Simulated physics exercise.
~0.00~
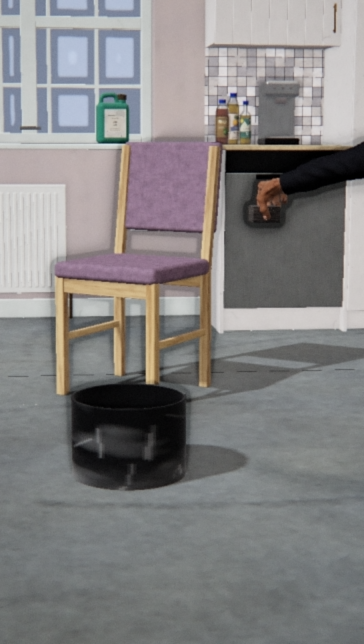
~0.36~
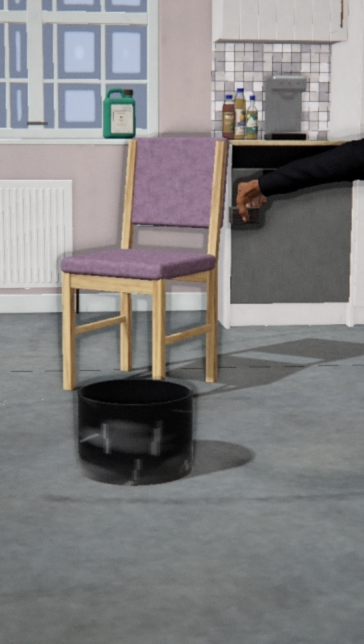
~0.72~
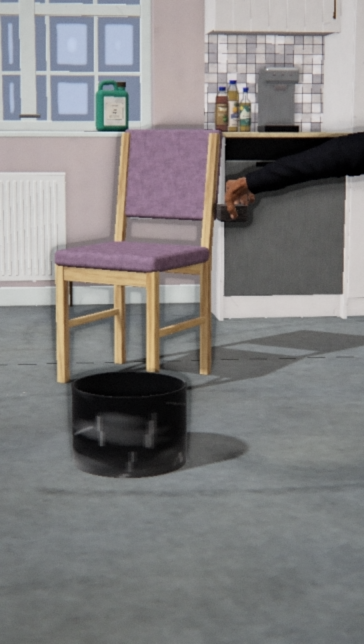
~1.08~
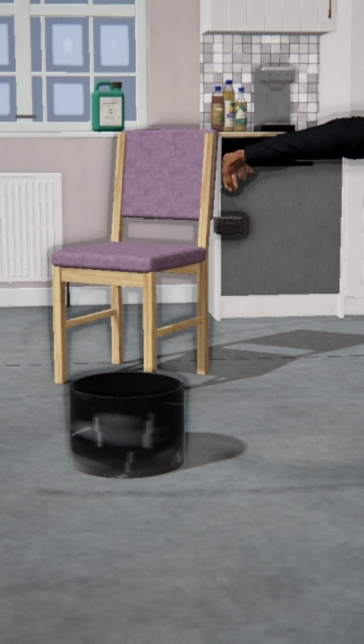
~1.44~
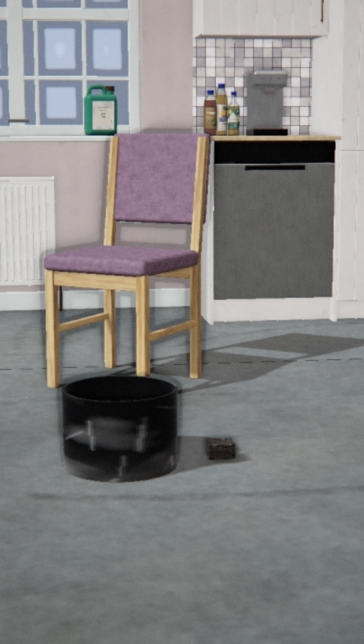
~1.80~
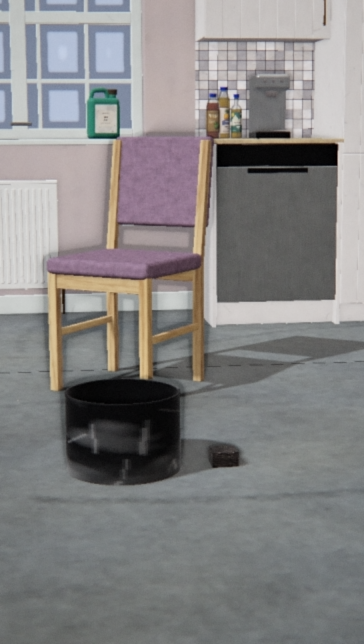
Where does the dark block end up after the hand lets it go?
It misses the black container and ends up on the floor just to the right of it.
